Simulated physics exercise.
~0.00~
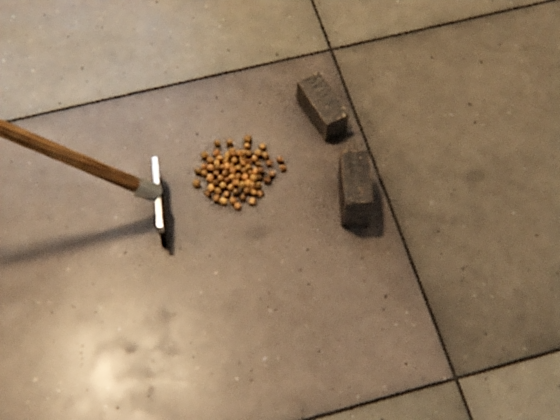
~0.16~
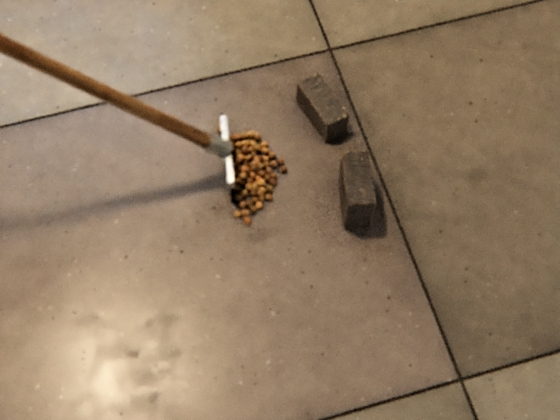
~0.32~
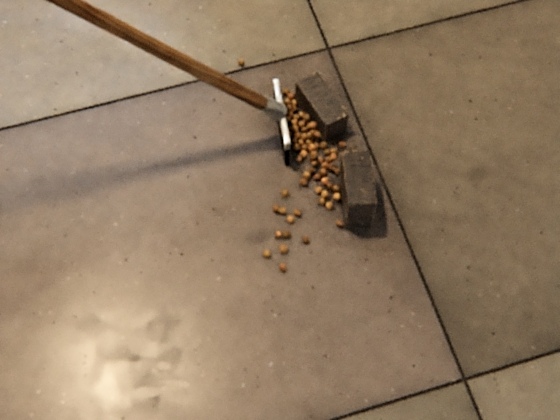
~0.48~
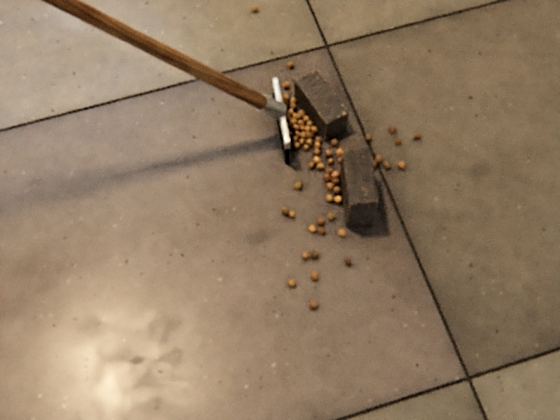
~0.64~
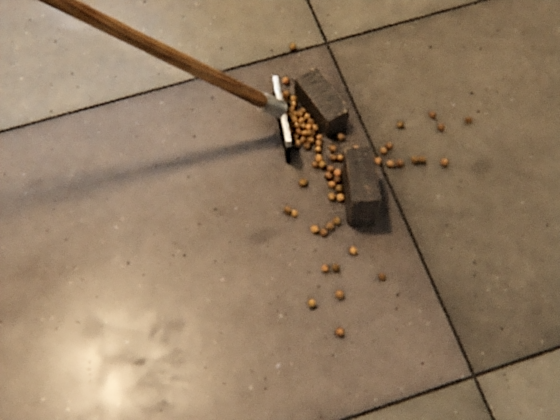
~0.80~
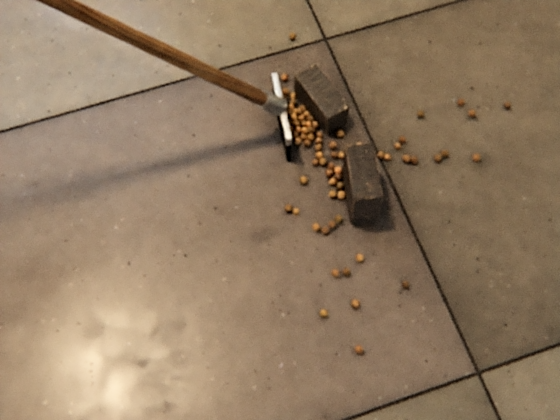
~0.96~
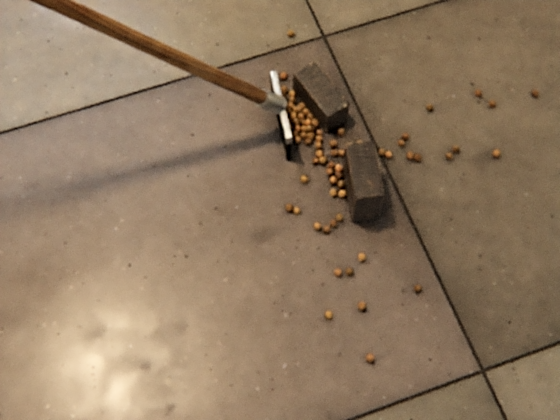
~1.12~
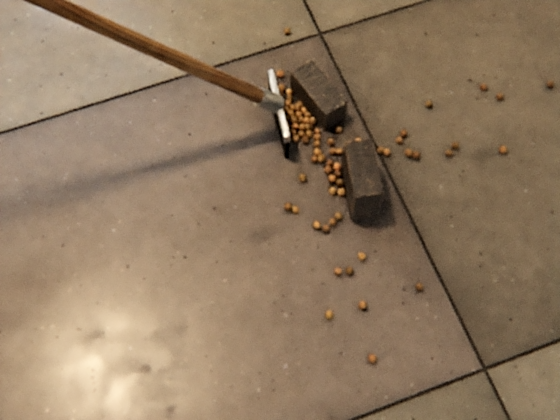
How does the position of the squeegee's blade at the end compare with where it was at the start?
At the start the blade is to the left of the bead pile, well away from the blocks. By the end it is farther right and higher up in the view, close to the upper block with beads packed between them.
